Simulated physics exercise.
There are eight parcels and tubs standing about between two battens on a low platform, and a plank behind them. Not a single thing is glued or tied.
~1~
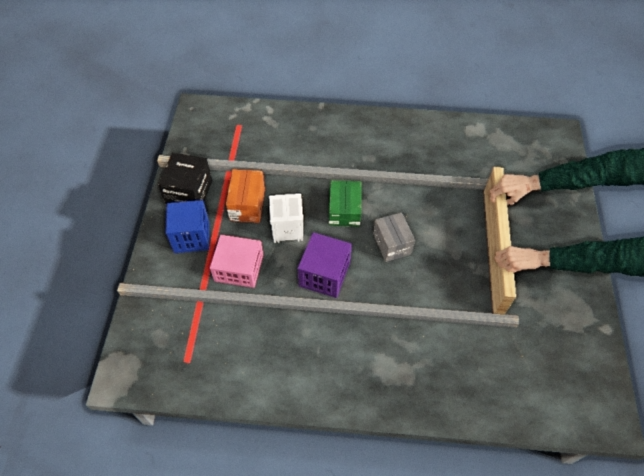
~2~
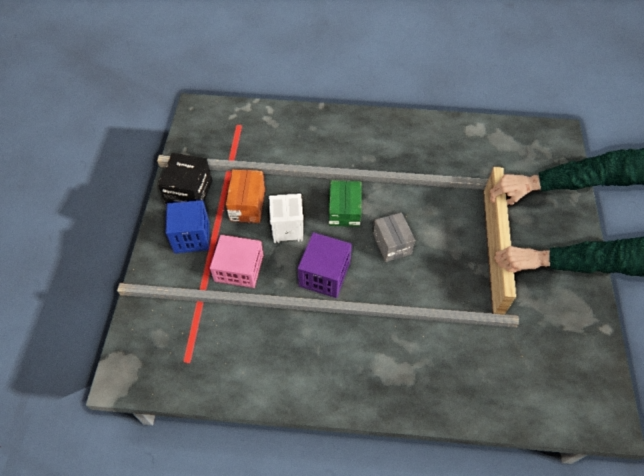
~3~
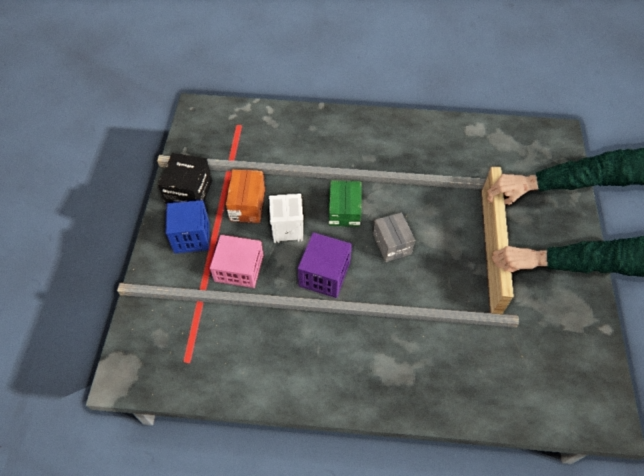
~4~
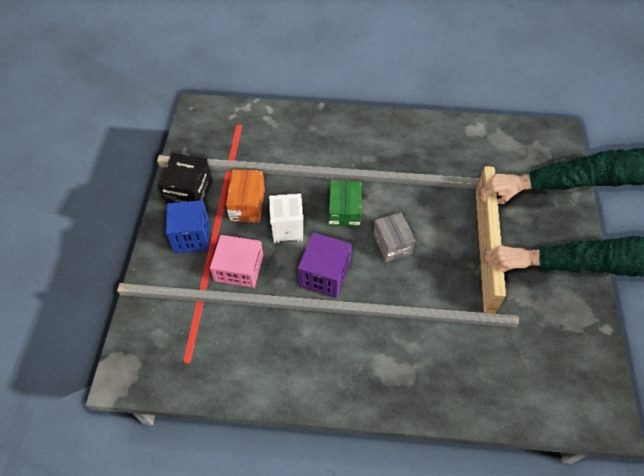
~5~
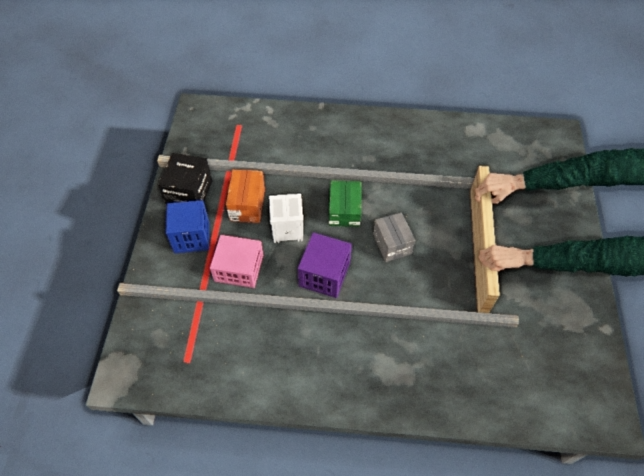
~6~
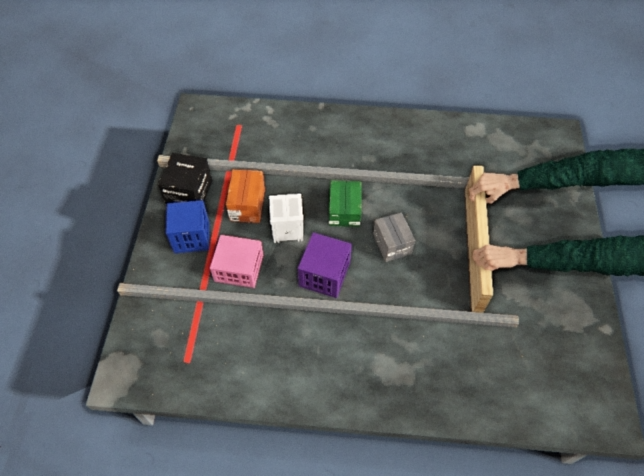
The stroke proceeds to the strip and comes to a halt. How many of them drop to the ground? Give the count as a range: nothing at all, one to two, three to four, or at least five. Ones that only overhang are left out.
The count is one to two.
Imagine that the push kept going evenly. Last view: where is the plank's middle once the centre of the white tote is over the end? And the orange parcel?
Points: About (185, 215) and about (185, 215).
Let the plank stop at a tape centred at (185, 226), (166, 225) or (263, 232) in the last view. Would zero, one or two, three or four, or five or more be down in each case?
In order: Either three or four, then five or over, then zero.
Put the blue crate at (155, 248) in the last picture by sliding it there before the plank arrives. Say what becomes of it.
Placed there, the blue crate ends up below.
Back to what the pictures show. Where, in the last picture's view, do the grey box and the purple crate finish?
Grey box: About (201, 221); purple crate: About (185, 258).
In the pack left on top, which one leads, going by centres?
The pink crate winds up nearest.
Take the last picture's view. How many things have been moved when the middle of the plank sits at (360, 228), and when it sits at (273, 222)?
First 2, then 8.
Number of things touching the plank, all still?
So the total is 3.
Soon after, none off yet; black box at rest near (186, 182); blue crate at rest near (189, 227); orange parcel at rest near (246, 196).
In the end, the number that fall off is one or two; gone, blue crate and black box.
